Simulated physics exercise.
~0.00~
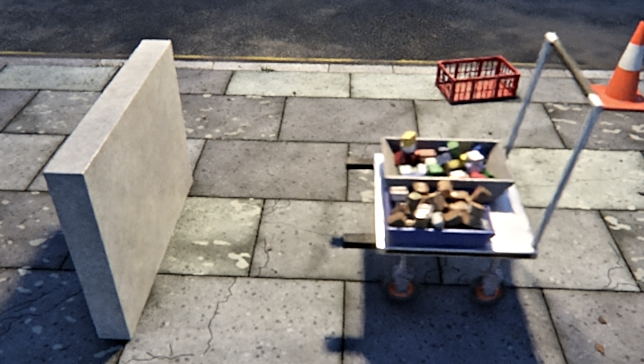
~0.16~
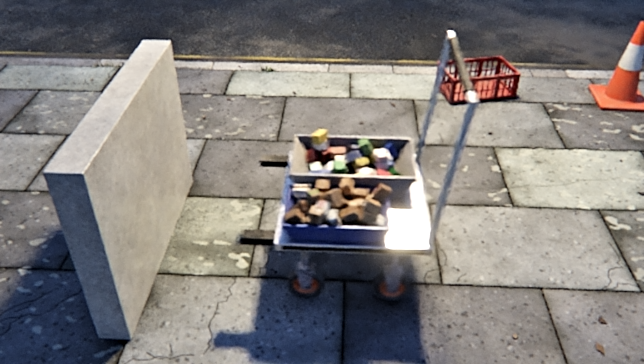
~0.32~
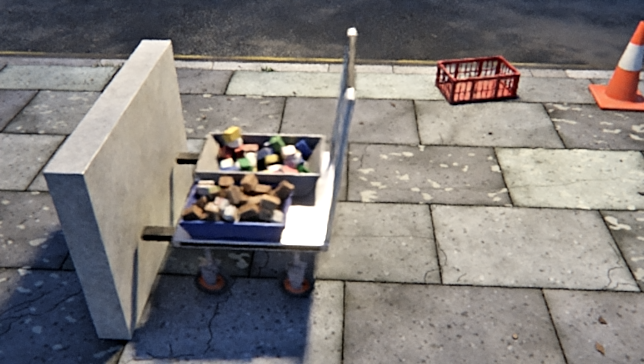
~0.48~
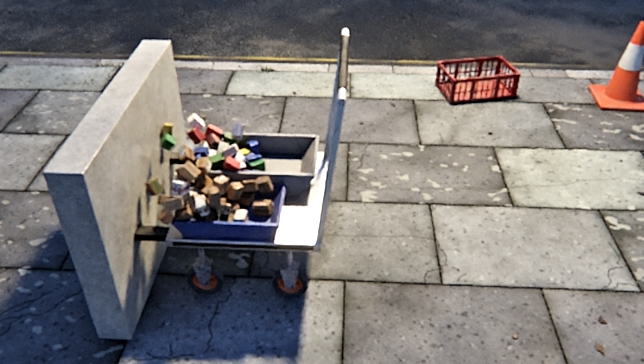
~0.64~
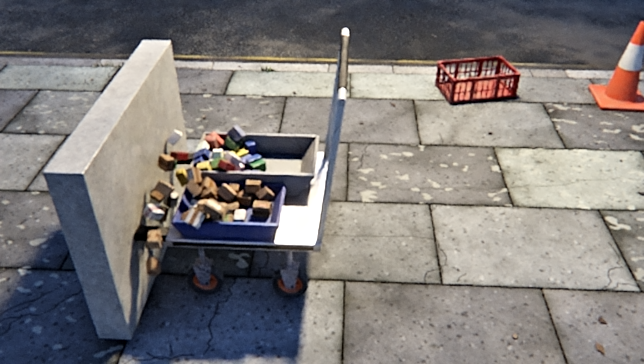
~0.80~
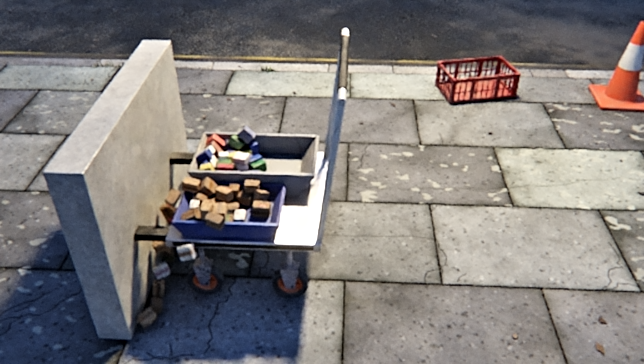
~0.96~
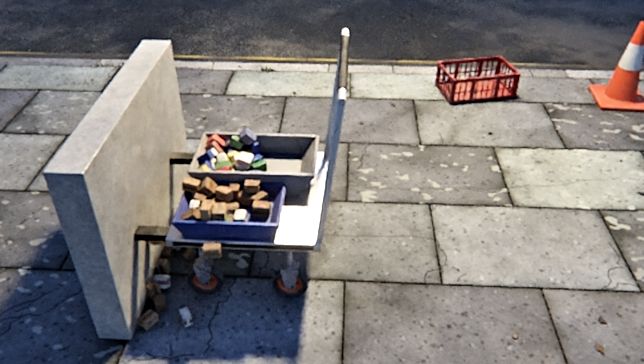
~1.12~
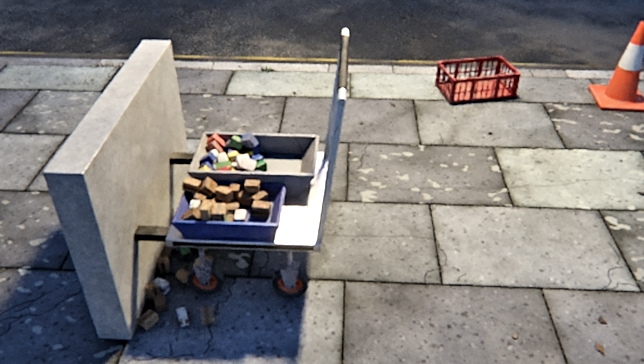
A platform trolley carrying two open tubs of small blocks, seen from above on a paved sidewalk beside a road, rolls left toward a thick grey wall. The blue tub, nearer the viewer, holds mostly brown pieces, and the grey tub behind it holds multicoloured ones, while a red crate and an orange and white cone stand at the right. The trolley's front buffers meet the wall and it stops dead. Blocks from both tubs surge forward, some striking the wall and tumbling down the gap. The trolley stays against the wall, both tubs still holding many pieces, with spilled blocks scattered on the slabs below.
